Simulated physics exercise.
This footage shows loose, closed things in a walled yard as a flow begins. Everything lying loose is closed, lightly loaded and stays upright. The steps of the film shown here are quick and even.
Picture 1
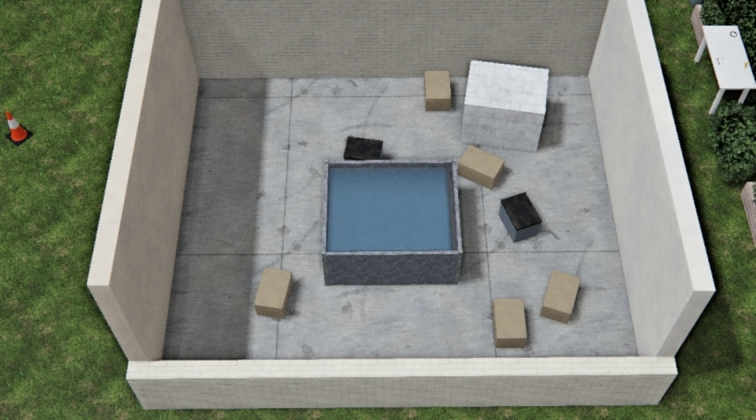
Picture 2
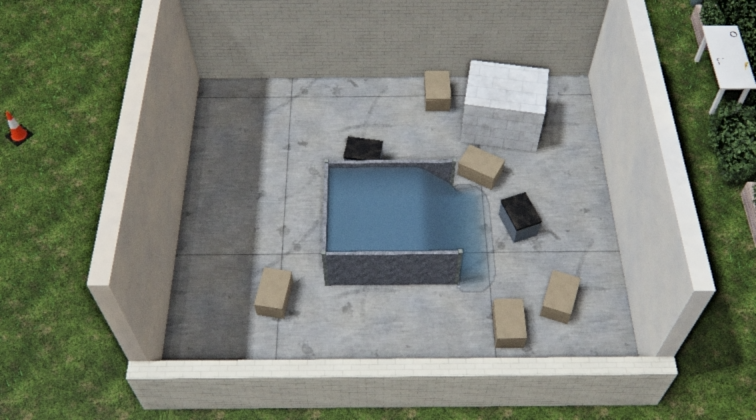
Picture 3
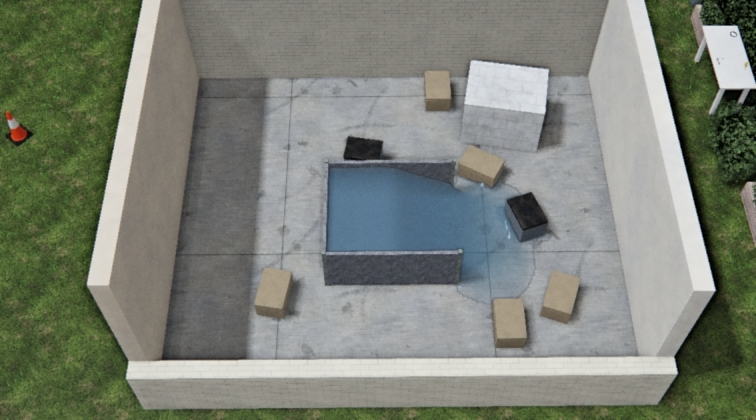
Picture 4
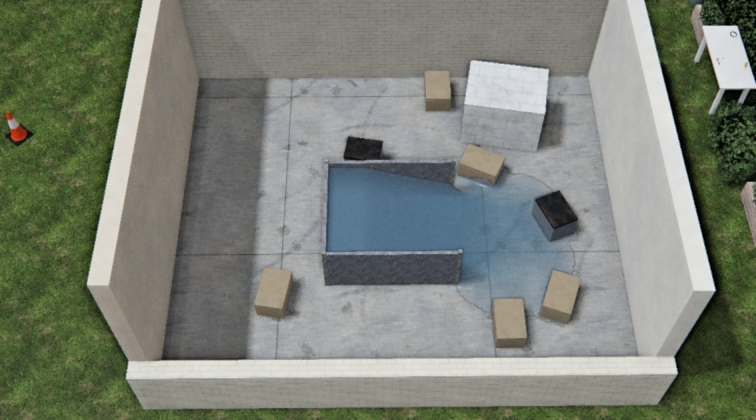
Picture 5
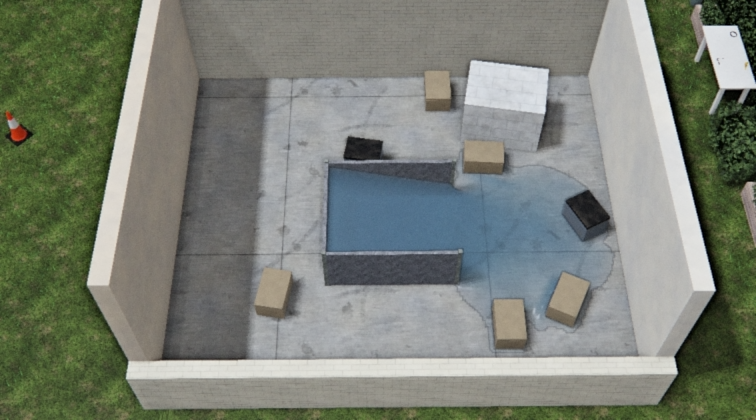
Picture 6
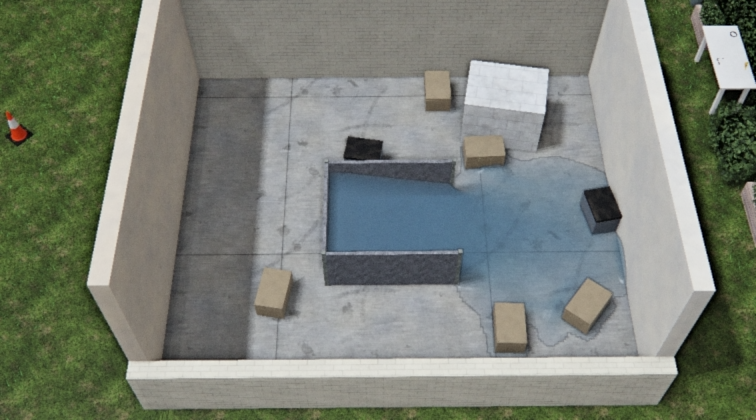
Walled concrete yard with water pouring from an open-sided tank, pushing a dark box rightward, then nudging tan boxes nearby.
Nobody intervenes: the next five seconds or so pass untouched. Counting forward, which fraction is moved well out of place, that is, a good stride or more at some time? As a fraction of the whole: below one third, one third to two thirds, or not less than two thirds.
The fraction is not less than two thirds.
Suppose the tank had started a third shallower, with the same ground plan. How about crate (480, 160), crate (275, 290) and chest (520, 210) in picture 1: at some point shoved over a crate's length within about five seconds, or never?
In the order asked: Below that distance, below that distance and over that distance.
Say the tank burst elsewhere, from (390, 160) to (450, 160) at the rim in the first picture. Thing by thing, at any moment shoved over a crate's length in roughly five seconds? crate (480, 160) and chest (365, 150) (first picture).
The first one went the full distance; the second one stopped short.
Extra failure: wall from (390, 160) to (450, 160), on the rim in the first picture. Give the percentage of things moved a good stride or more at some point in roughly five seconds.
It comes to roughly 40 %.
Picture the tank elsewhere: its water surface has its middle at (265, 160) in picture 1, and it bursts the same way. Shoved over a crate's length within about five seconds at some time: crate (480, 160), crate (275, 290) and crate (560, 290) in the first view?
The three, one by one: Past that mark, short of that and past that mark.
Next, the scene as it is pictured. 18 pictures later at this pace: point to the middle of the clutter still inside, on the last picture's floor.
I'd say somewhere close to (404, 208).
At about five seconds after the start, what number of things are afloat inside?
So that is 3.
A moment on, 2 of 7 are well off their spots; 1 afloat.
Next, 2 of 7 are well off their spots; 2 afloat.
Later, 4 of 7 are well off their spots; 3 afloat.
In the end, 6 of 7 are well off their spots, and 6 have been at some point; 3 afloat.
